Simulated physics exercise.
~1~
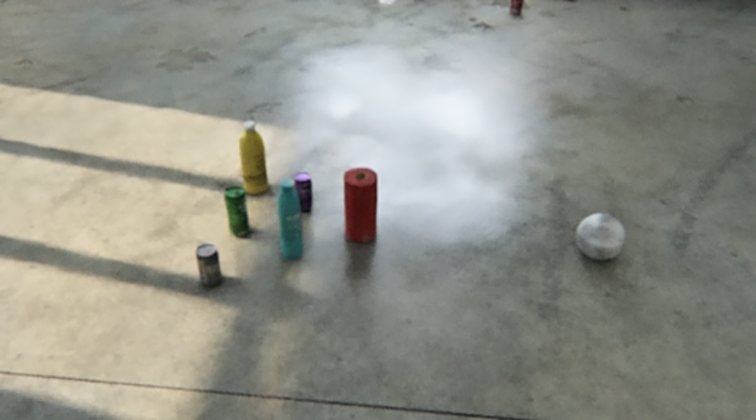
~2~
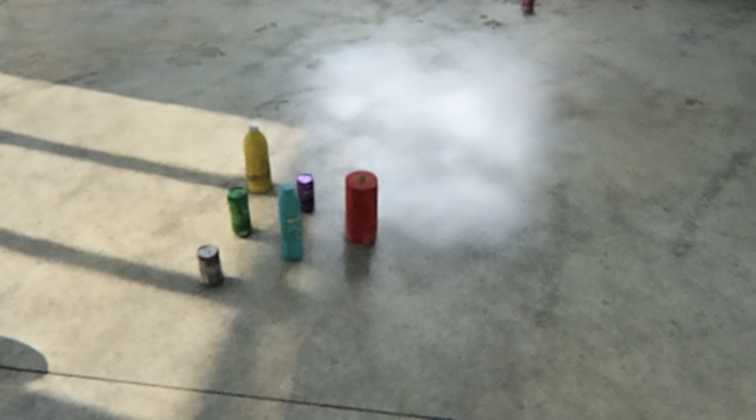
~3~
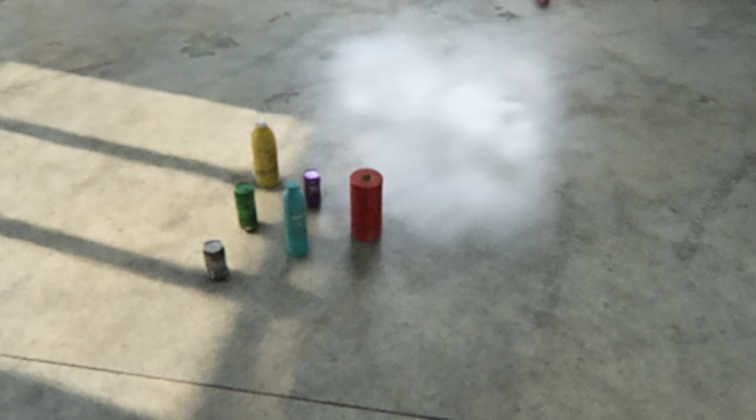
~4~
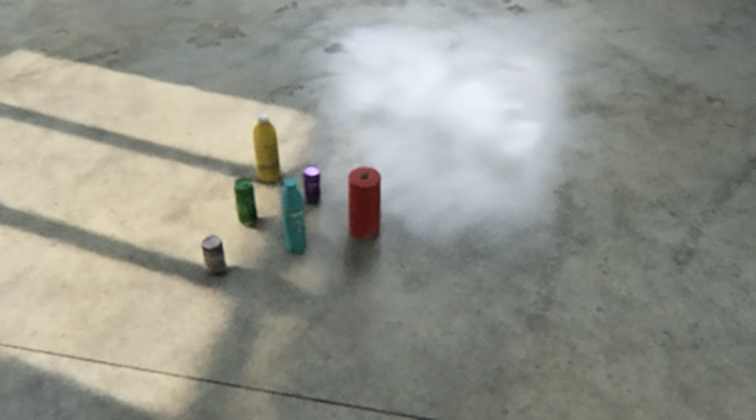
On a concrete floor streaked with sunlight, a red roll, two bottles and three cans stood grouped beside a hazy white patch; a white ball seen at the right was soon gone from view, and the whole group was still upright at the end.
